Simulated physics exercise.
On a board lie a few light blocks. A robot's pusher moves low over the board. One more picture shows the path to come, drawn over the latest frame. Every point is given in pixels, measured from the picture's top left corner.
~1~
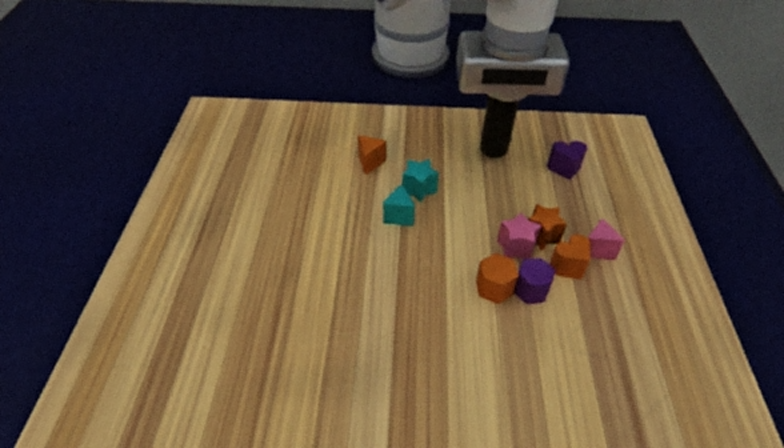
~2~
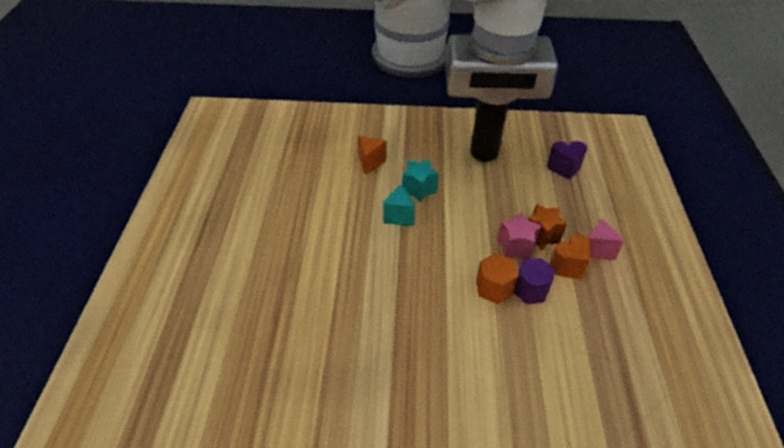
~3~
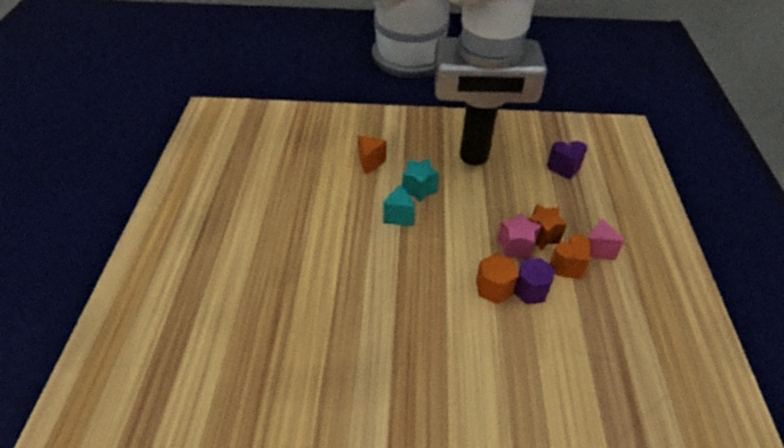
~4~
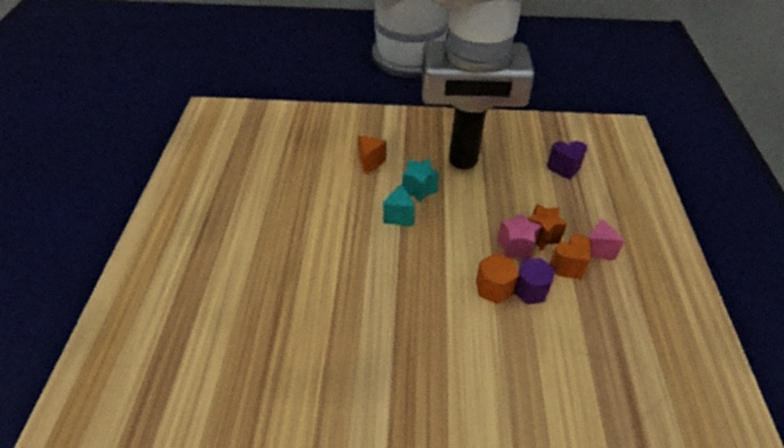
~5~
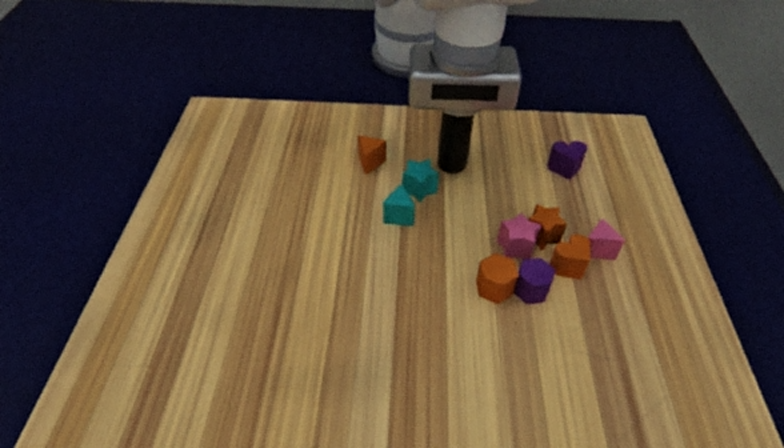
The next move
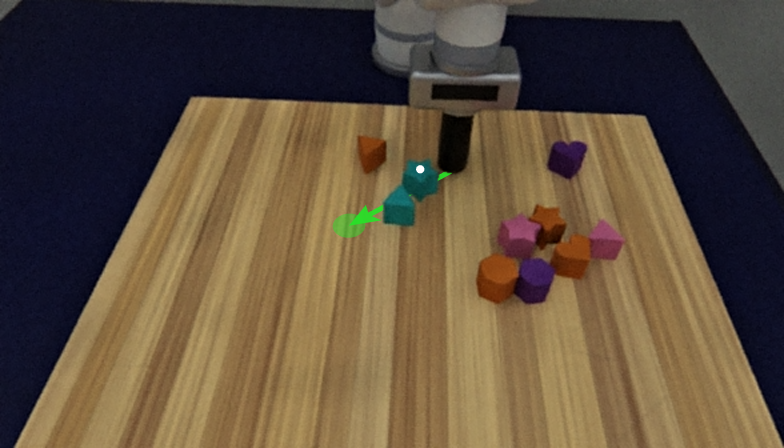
On a striped wooden board, a robot's black pusher moves slowly left toward the turquoise blocks, while every block stays still.
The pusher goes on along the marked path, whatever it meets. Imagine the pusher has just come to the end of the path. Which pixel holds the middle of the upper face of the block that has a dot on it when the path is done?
I'd say the block that has a dot on it ends with its top centre at (321, 218).
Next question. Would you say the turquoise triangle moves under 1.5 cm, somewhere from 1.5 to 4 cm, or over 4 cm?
Displacement: 1.5 to 4 cm.
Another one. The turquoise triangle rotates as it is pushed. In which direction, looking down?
The sense of turning is anti-clockwise.
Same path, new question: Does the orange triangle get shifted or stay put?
That block stays.
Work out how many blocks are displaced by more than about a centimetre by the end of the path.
I predict two.
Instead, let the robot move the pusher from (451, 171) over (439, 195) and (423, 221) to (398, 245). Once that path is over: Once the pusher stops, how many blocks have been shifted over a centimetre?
Of all the blocks, two travel more than a centimetre.
Path on the board, from (451, 171) to (349, 225); the dot is on the turquoise star block.
What follows on the original path. One third of the way, pusher at (419, 182); turquoise triangle at (398, 201), turned 20° anticlockwise; turquoise star block at (398, 180), turned 15° anticlockwise.
Two thirds of the way, pusher at (385, 200); turquoise triangle at (386, 213), turned 95° anticlockwise; turquoise star block at (360, 199), turned 15° anticlockwise.
At the end, pusher at (349, 219); orange triangle in place; turquoise triangle at (386, 213), turned 95° anticlockwise; turquoise star block at (321, 218), turned 15° anticlockwise.
